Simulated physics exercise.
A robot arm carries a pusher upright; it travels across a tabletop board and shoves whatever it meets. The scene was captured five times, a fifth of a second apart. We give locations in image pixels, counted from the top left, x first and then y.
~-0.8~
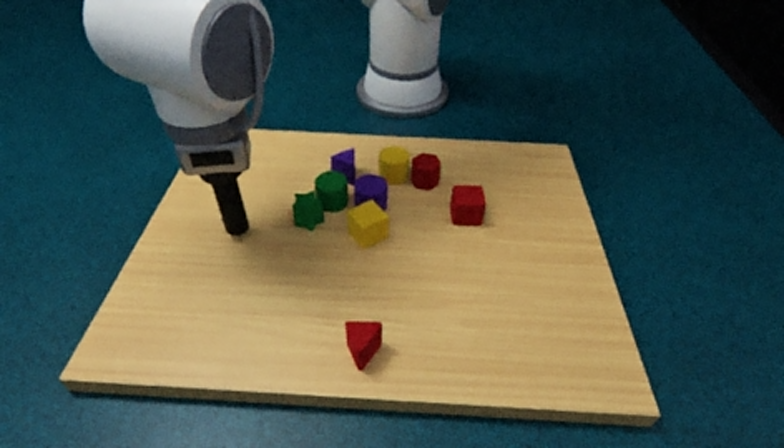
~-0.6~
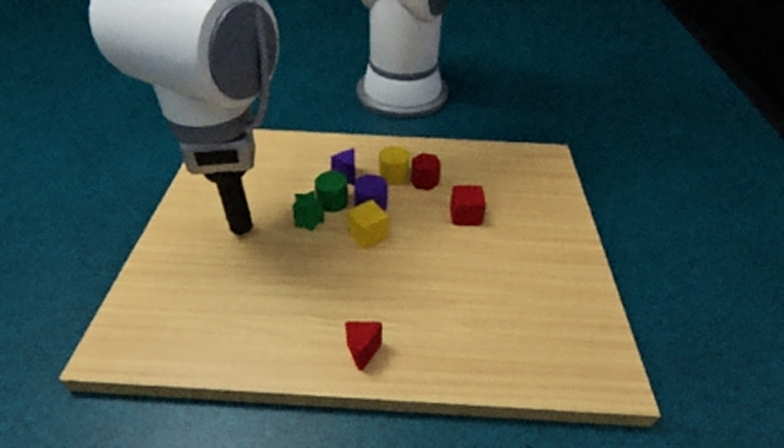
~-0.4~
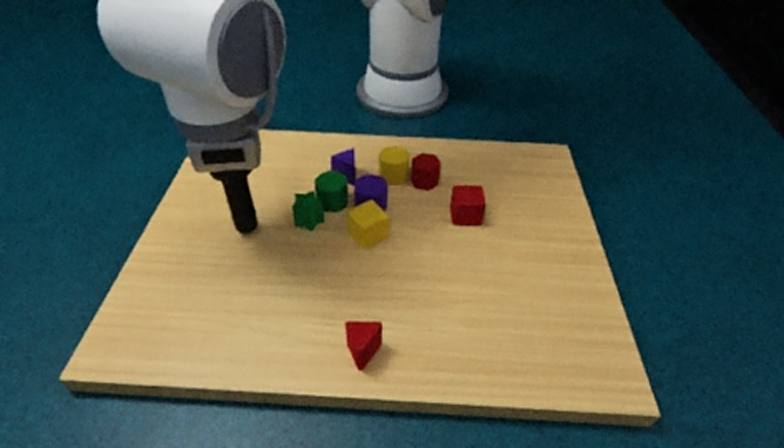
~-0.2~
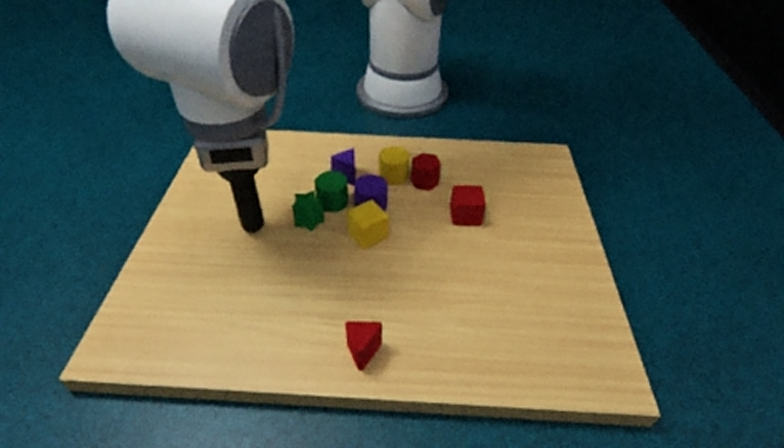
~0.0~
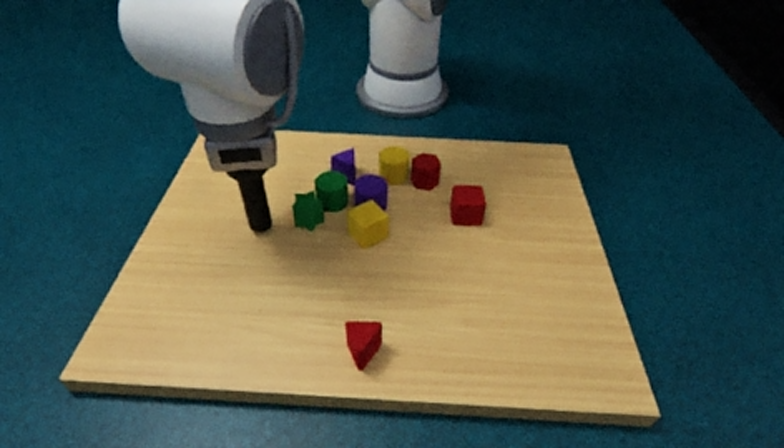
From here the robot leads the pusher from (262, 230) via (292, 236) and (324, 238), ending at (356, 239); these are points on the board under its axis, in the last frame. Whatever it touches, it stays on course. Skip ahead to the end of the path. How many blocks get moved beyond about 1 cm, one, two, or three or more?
I'd put the number at one.
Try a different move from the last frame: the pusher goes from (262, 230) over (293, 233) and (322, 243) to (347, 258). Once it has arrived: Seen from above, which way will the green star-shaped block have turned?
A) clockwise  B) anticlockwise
I'll go with B - anticlockwise.
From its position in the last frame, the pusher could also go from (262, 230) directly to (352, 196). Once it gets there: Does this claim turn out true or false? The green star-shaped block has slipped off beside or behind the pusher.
It is true.
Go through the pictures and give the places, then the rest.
The first frame shows tip of the pusher at (238, 228), middles of tops, green star-shaped block at (306, 200), yellow four-sided block at (368, 213).
The second frame shows pusher at (242, 227), nothing pushed.
The third frame shows pusher at (247, 226), nothing pushed.
The fourth frame shows pusher at (253, 225), nothing pushed.
The fifth frame shows pusher at (261, 225), green star-shaped block at (306, 200), yellow four-sided block at (368, 213).
What follows on the original path. One third of the way, pusher at (293, 231); nothing pushed yet.
Two thirds of the way, pusher at (324, 234); nothing pushed yet.
At the end, pusher at (356, 234); green star-shaped block unmoved; yellow four-sided block at (382, 212).
